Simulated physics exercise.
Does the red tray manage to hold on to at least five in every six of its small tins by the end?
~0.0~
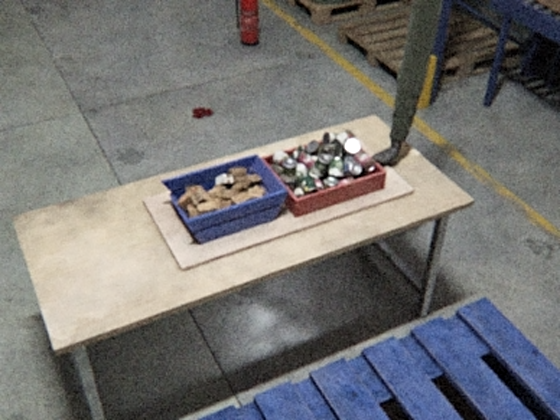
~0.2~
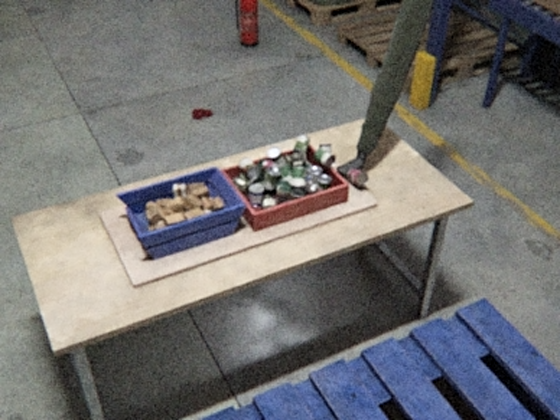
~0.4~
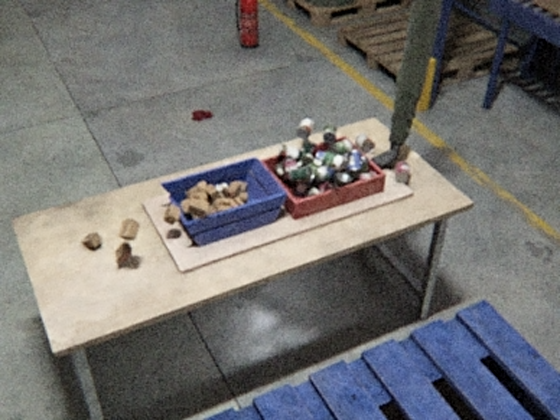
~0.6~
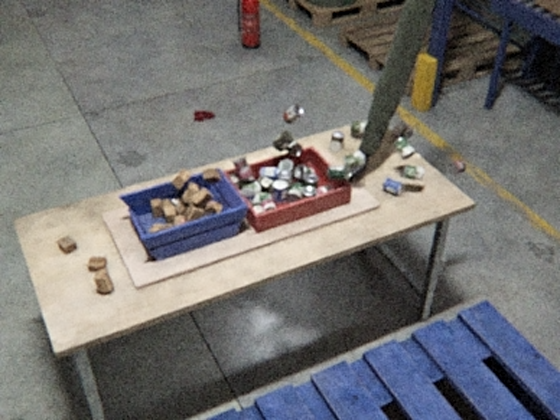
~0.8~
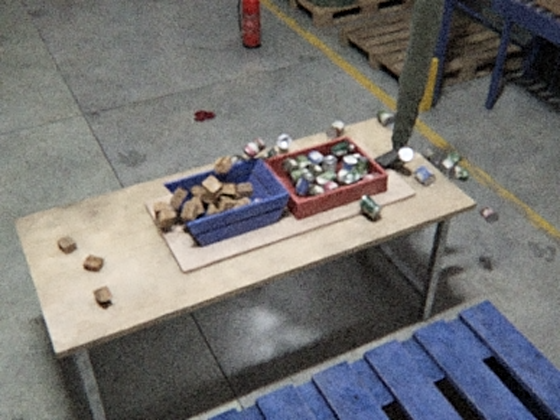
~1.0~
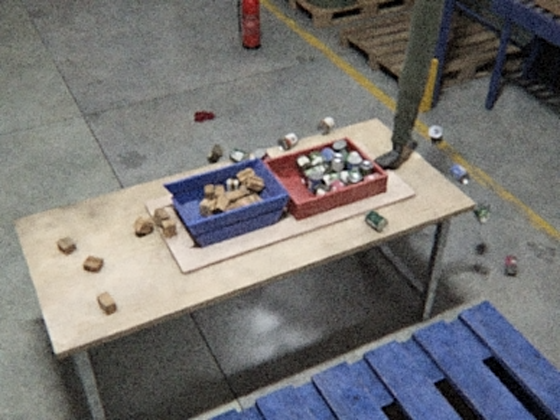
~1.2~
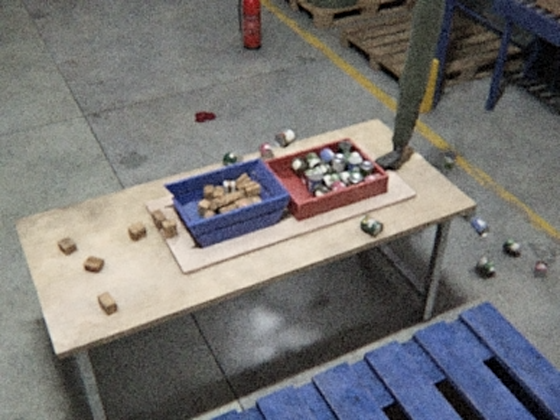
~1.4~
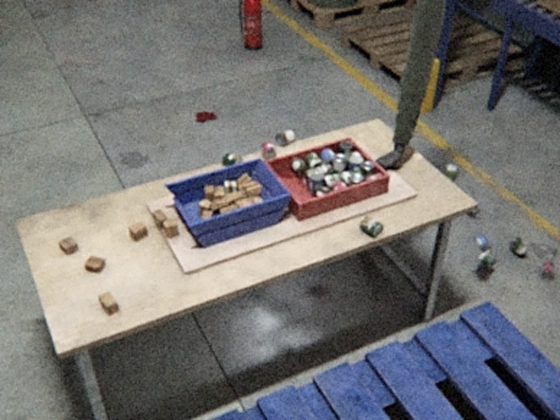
No, it does not. More than one in six of the small tins leave the red tray, ending up on the table and on the floor.
